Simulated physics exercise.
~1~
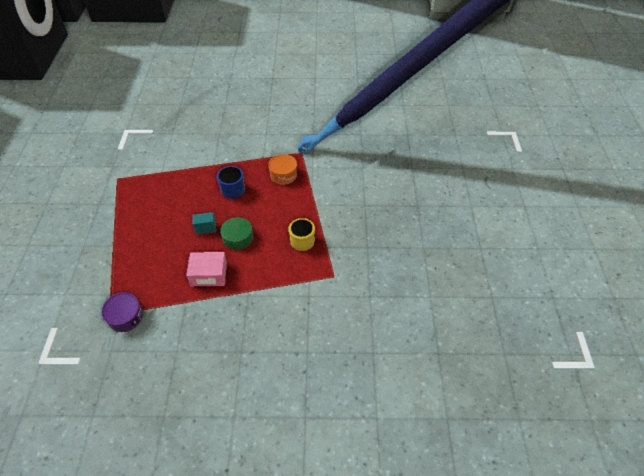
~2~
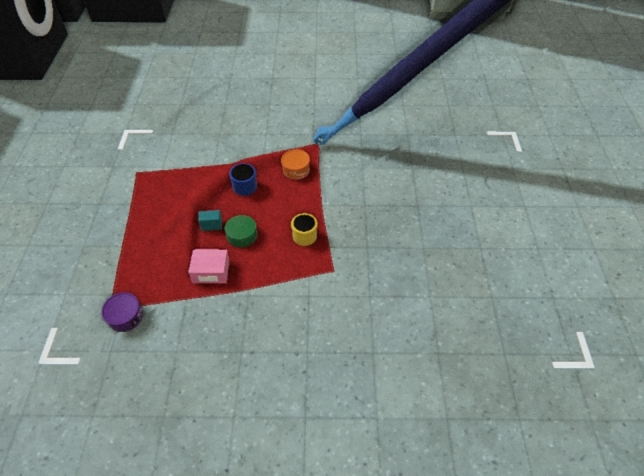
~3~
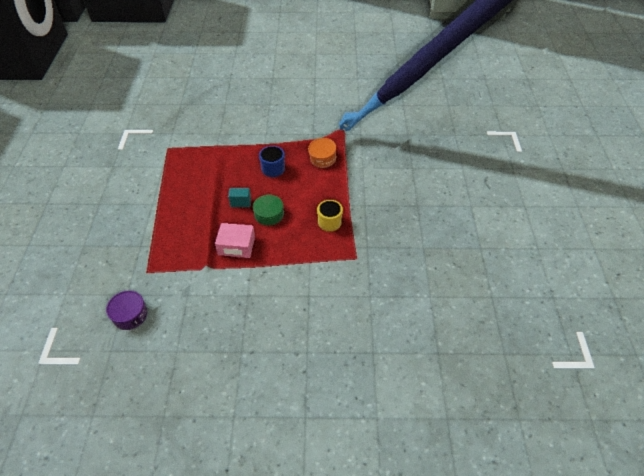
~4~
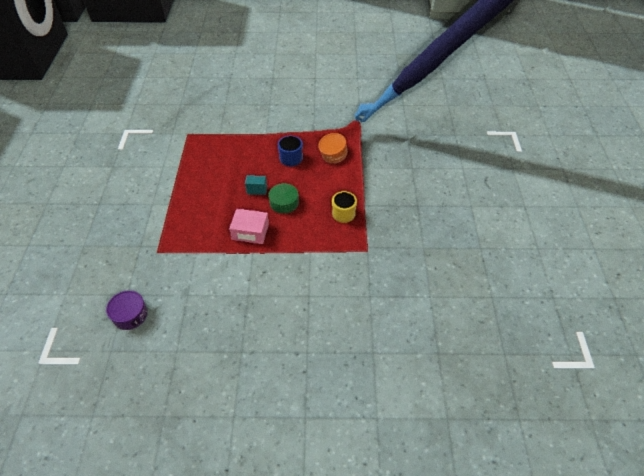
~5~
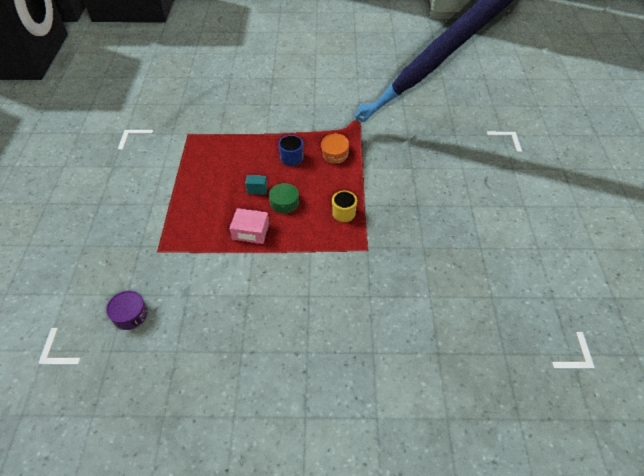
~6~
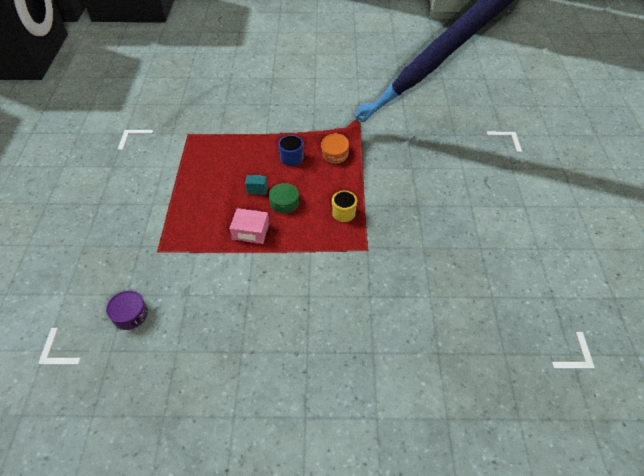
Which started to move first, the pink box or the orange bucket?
The orange bucket started to move first, and the pink box followed after it.
